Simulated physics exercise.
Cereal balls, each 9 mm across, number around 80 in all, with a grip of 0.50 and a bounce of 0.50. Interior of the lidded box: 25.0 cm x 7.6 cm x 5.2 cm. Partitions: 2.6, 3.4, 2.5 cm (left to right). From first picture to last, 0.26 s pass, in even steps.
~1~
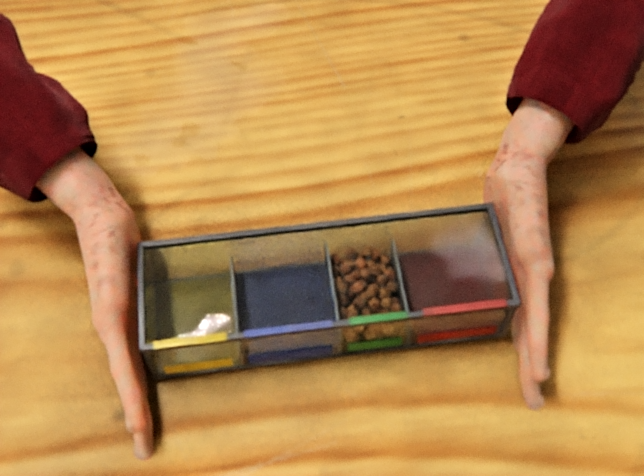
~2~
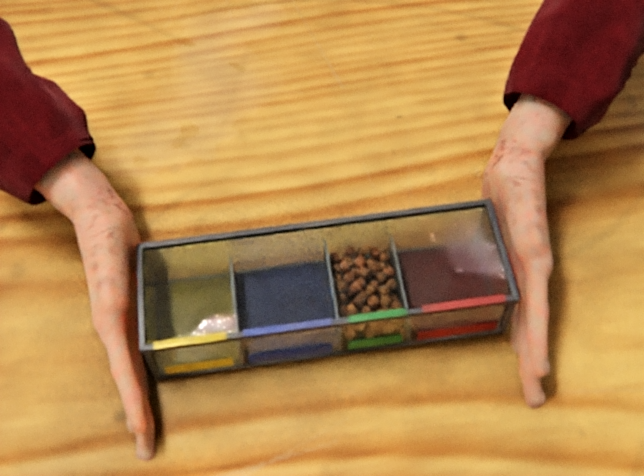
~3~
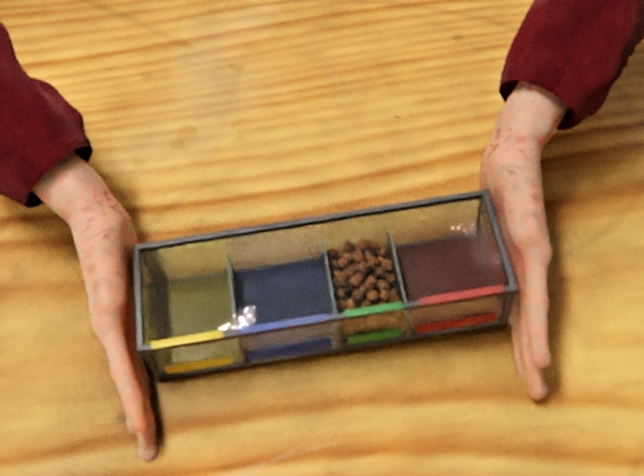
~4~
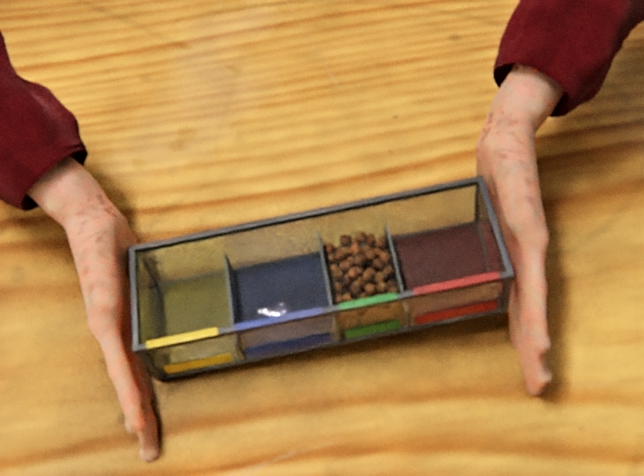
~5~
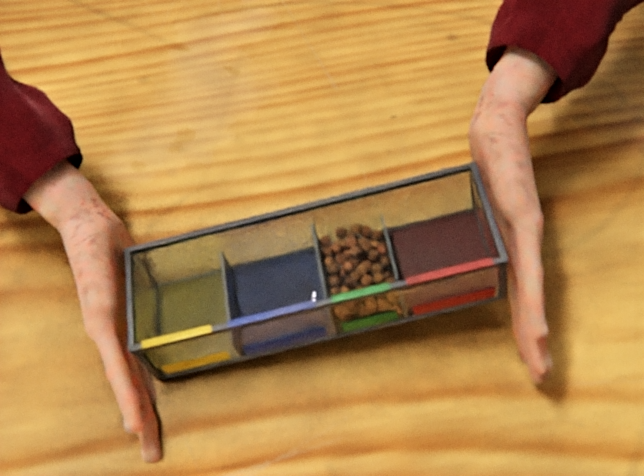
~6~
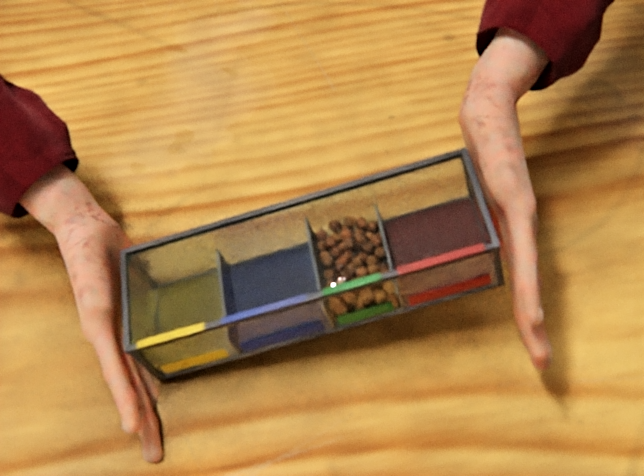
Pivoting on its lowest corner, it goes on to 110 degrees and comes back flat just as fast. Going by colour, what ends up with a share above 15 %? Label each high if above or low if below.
Red: Low; blue: Low; green: High; yellow: High.
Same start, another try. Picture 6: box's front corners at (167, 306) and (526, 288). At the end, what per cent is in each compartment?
Each compartment ends like this: Red 100 per cent, blue 0 per cent, green 0 per cent, yellow 0 per cent.
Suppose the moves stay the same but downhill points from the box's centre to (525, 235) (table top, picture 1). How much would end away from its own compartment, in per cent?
Something like 95 in a hundred.
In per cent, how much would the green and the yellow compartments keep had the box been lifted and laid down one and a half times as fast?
Expect green at 55 percent and yellow at 40 percent.
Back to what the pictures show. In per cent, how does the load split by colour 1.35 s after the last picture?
It splits as red 0, blue 10, green 80 and yellow 15 percent.
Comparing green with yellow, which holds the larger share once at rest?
Fuller: Yellow.
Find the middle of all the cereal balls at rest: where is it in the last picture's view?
After settling, the middle sits near (207, 297).
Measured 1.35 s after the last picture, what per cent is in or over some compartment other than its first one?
At that moment it's some 20 per cent.
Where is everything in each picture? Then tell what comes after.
Box tilt 0 degrees, front corners at (146, 345) and (513, 301); green 100 %, in the first picture.
Box tilt 1 degrees, front corners at (146, 346) and (512, 297), in the second picture.
Box tilt 3 degrees, front corners at (144, 346) and (510, 287), lowest corner left back, in the third picture.
Box tilt 7 degrees, front corners at (140, 346) and (507, 273), lowest corner left back, in the fourth picture.
Box tilt 11 degrees, front corners at (135, 346) and (501, 259), lowest corner left back, in the fifth picture.
Box tilt 14 degrees, front corners at (131, 347) and (493, 244), lowest corner left back; green 100 %, in the sixth picture.
Then, 1.35 s after the last picture, tilt 110 degrees; blue 10 %, green 80 %, yellow 15 %.
Then, 2.25 s after the last picture, tilt 51 degrees; green 45 %, yellow 55 %.
Then, 3.16 s after the last picture, tilt 0 degrees; green 45 %, yellow 55 %.
In the end, red 0 %, blue 5 %, green 45 %, yellow 55 %.
